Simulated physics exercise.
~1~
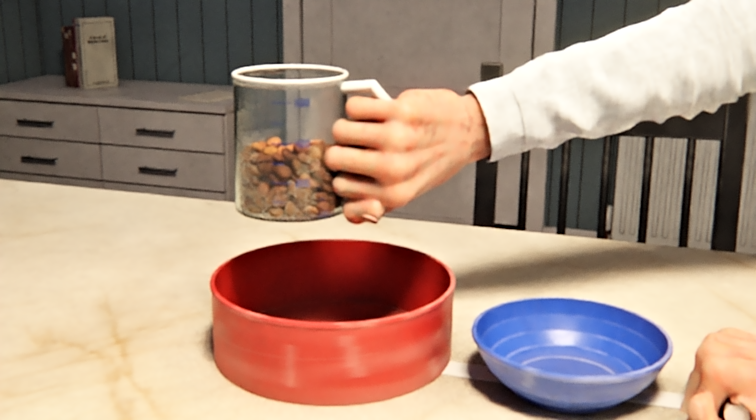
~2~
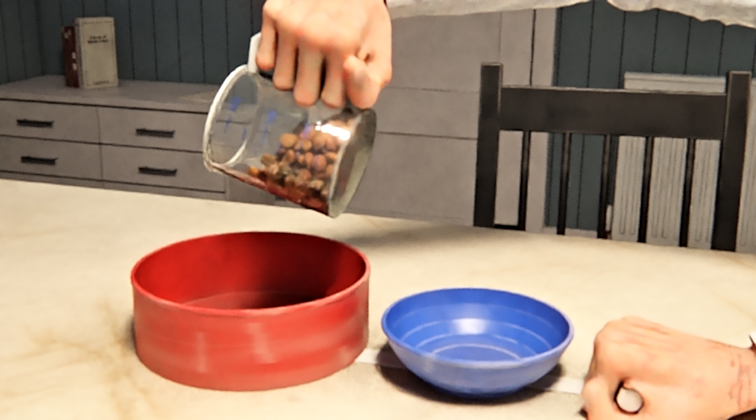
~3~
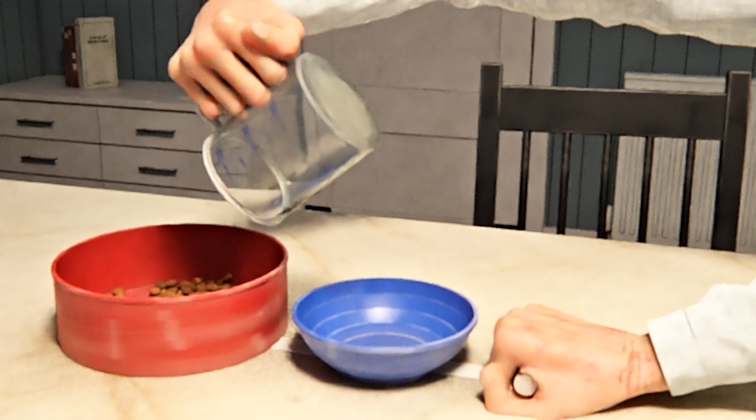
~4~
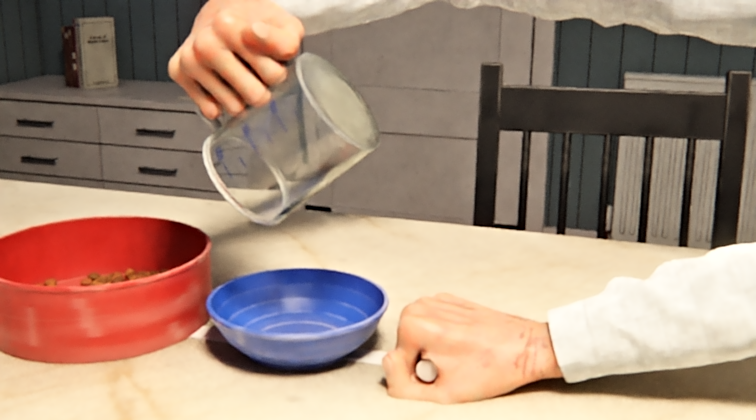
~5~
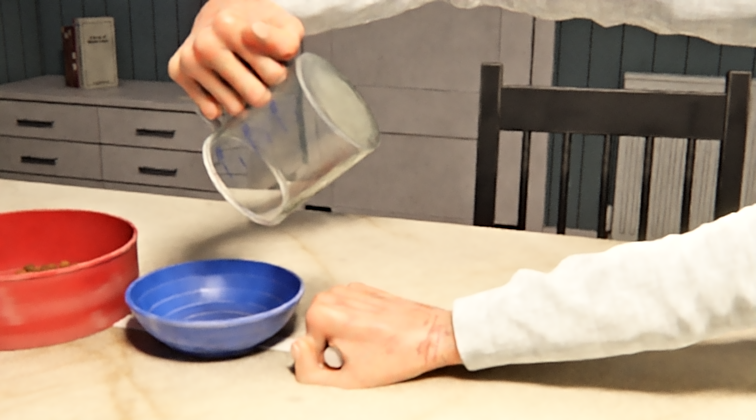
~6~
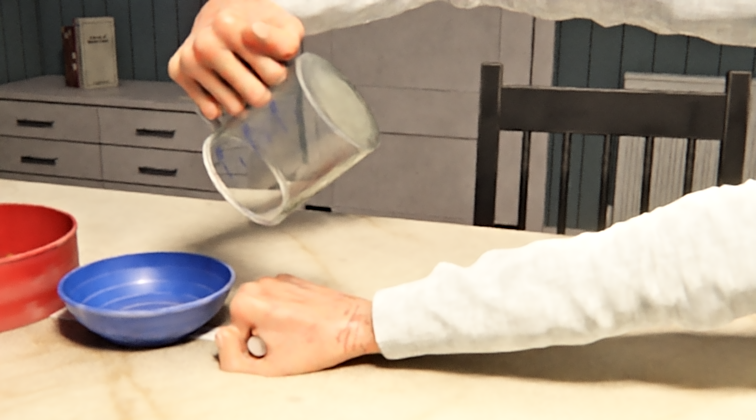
The footage shows a hand tipping a clear jug of dog kibble over a red pot while another hand moves left along the table behind the sliding pot and blue bowl. The kibble lands in the pot, and the emptied jug stays tilted above the table.
